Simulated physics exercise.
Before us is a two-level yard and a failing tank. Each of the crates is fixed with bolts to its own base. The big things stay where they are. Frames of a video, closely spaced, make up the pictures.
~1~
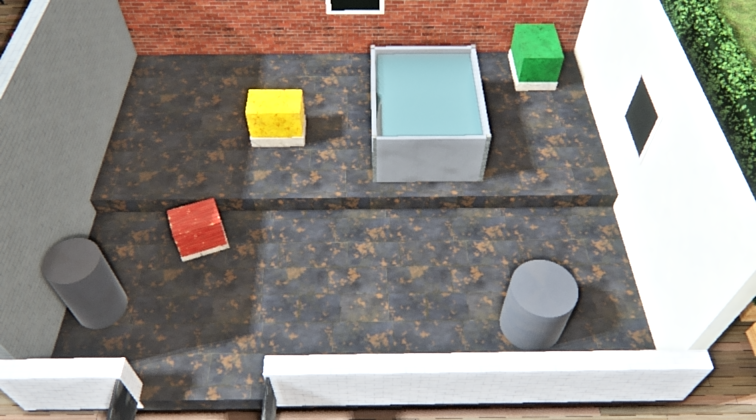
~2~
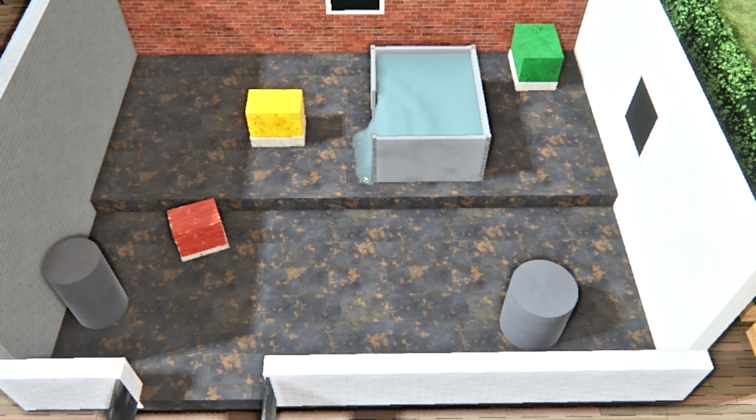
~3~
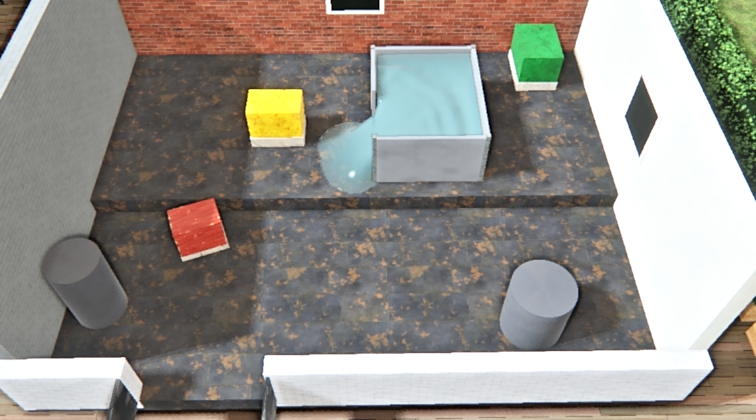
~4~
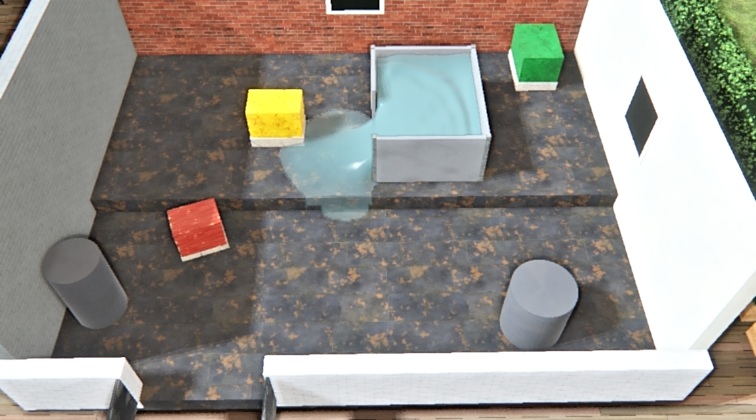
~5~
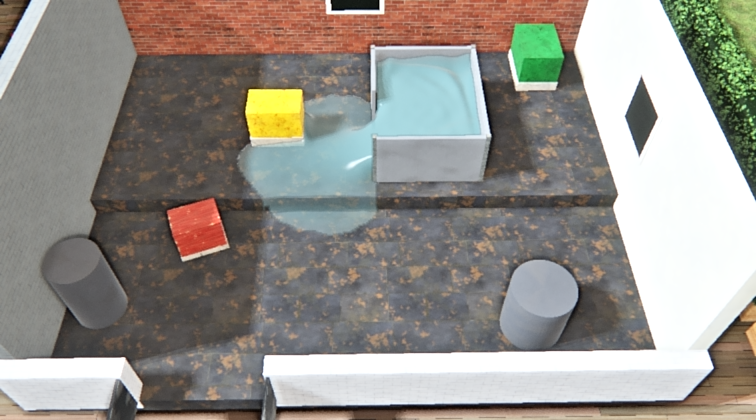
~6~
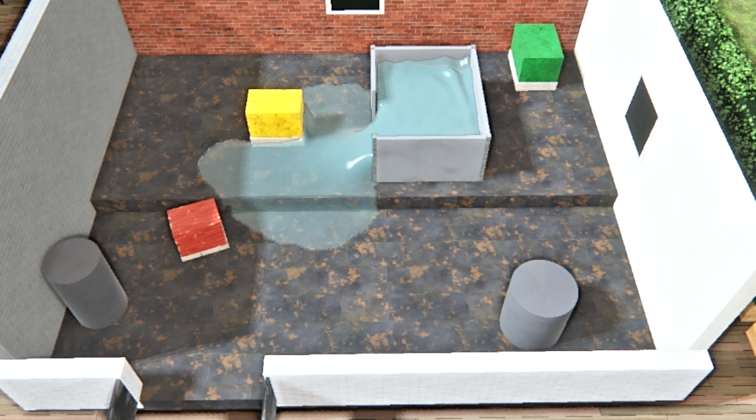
In a walled two-level yard, water poured from the left side of an open tank, spread across the dark floor toward the yellow and red blocks, and ran over the step onto the lower level.
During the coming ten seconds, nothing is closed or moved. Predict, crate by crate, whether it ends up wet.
As I see it, yellow crate: Too low; red crate: Too low; green crate: High enough.
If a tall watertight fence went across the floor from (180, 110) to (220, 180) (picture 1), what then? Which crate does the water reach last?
Looks like the green one.
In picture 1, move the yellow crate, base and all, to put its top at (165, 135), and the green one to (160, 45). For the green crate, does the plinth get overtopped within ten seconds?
I'd say the green crate gets flooded.
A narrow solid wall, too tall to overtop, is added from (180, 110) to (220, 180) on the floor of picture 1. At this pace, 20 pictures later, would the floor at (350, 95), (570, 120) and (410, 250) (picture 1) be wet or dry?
First inundated, then unwetted, then unwetted.
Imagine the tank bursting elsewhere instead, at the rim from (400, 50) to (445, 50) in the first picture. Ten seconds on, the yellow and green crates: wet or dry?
First, the yellow crate is not reached; second, the green crate is flooded.
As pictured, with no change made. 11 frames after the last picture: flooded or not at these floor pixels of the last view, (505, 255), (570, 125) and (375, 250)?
Status per point, in sequence: Unwetted, then unwetted, then unwetted.
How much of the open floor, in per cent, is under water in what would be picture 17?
That comes to about 45 per cent.
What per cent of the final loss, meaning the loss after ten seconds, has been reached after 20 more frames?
Close to 30 per cent.
A moment on, water covers 30 % of the floor; the yellow crate water round its plinth, the red crate water round its plinth, the green crate not reached.
Next, water covers 45 % of the floor; the yellow crate water round its plinth, the red crate water round its plinth, the green crate not reached.
Then, water covers 50 % of the floor; the yellow crate water round its plinth, the red crate water round its plinth, the green crate water round its plinth.
Later, water covers 70 % of the floor; the yellow crate water round its plinth, the red crate water round its plinth, the green crate water round its plinth.
In the end, water covers 90 % of the floor; the yellow crate was topped, the red crate was topped, the green crate stayed above the water.
